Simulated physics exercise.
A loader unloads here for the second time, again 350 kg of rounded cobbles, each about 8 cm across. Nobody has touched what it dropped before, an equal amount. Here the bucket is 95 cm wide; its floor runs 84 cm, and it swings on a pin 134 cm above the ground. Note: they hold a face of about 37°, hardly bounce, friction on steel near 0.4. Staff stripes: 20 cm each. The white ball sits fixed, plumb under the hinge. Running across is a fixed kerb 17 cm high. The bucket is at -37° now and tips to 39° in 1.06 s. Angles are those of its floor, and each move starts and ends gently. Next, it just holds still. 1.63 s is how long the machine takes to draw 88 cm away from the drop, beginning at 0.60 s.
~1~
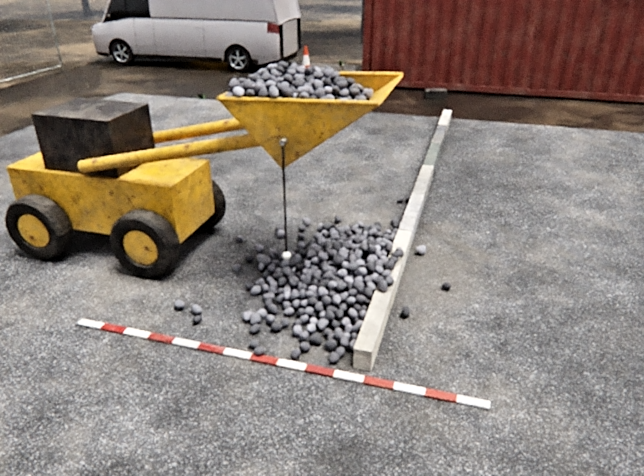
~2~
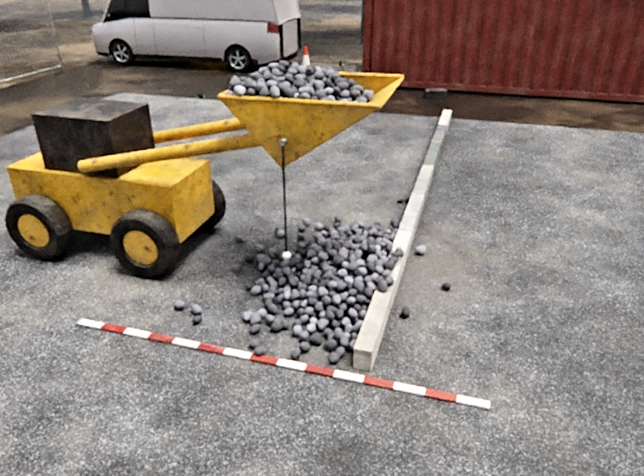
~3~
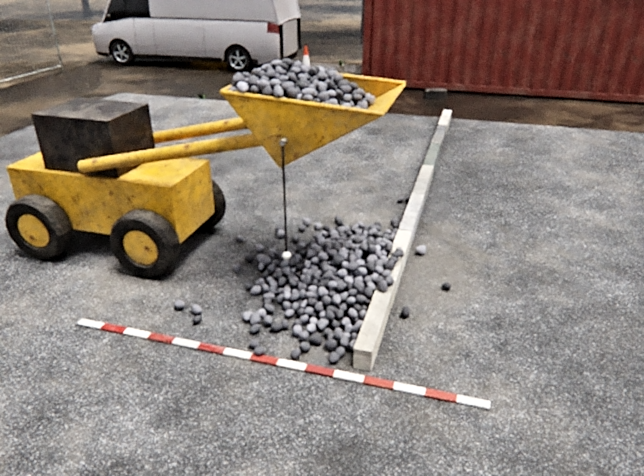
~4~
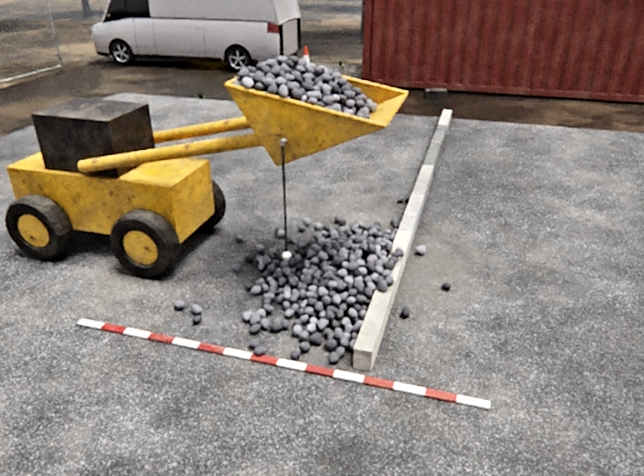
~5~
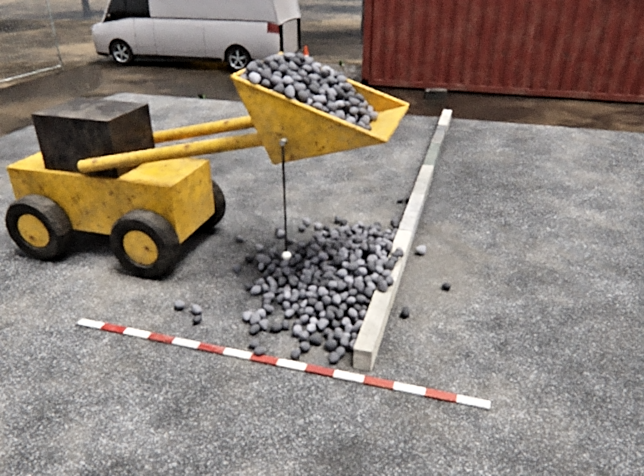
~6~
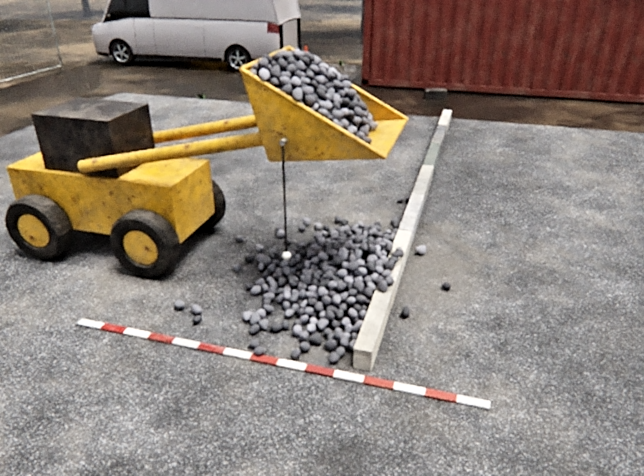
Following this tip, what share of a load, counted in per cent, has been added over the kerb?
35 per cent, roughly.
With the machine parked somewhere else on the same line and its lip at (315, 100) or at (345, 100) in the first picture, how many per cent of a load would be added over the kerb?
I'd guess close to 5 per cent first and close to 15 per cent second.
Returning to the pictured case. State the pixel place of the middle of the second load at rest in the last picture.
(373, 268).
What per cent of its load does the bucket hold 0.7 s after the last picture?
Roughly 35 per cent of its load.
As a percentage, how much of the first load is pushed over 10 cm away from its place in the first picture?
Near 10 per cent, I reckon.
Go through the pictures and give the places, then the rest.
In the first picture, the bucket is at -37°, its lip at (379, 104); the top of the load is at (288, 71). The earlier load is highest near (351, 253), 26 cm above ground level, 100 % on this side of the kerb, 1 % over the kerb.
In the second picture, the bucket is at -35°, its lip at (380, 107); the top of the load is at (283, 70).
The third picture shows lip at (383, 114), floor tilted -31°, highest stones at (286, 68).
In the fourth picture, the bucket is at -25°, its lip at (385, 126); the top of the load is at (281, 63).
In the fifth picture, the bucket is at -17°, its lip at (387, 141); the top of the load is at (282, 60).
The sixth picture shows lip at (386, 158), floor tilted -7°, highest stones at (290, 56).
Then, 0.4 s after the last picture the floor is at 28°; in per cent of one load, 99 in the bucket, 101 on this side of the kerb, 1 over the kerb; the foremost stones are at (405, 269).
Then, 0.7 s after the last picture the floor is at 39°; in per cent of one load, 35 in the bucket, 158 on this side of the kerb, 7 over the kerb; the foremost stones are at (425, 273).
Then, 2.2 s after the last picture the floor is at 39°; in per cent of one load, 0 in the bucket, 166 on this side of the kerb, 35 over the kerb; the foremost stones are past the picture's edge.
Then, 4.7 s after the last picture the floor is at 39°; in per cent of one load, 0 in the bucket, 166 on this side of the kerb, 35 over the kerb; the foremost stones are past the picture's edge. Net gain over the kerb, 35.
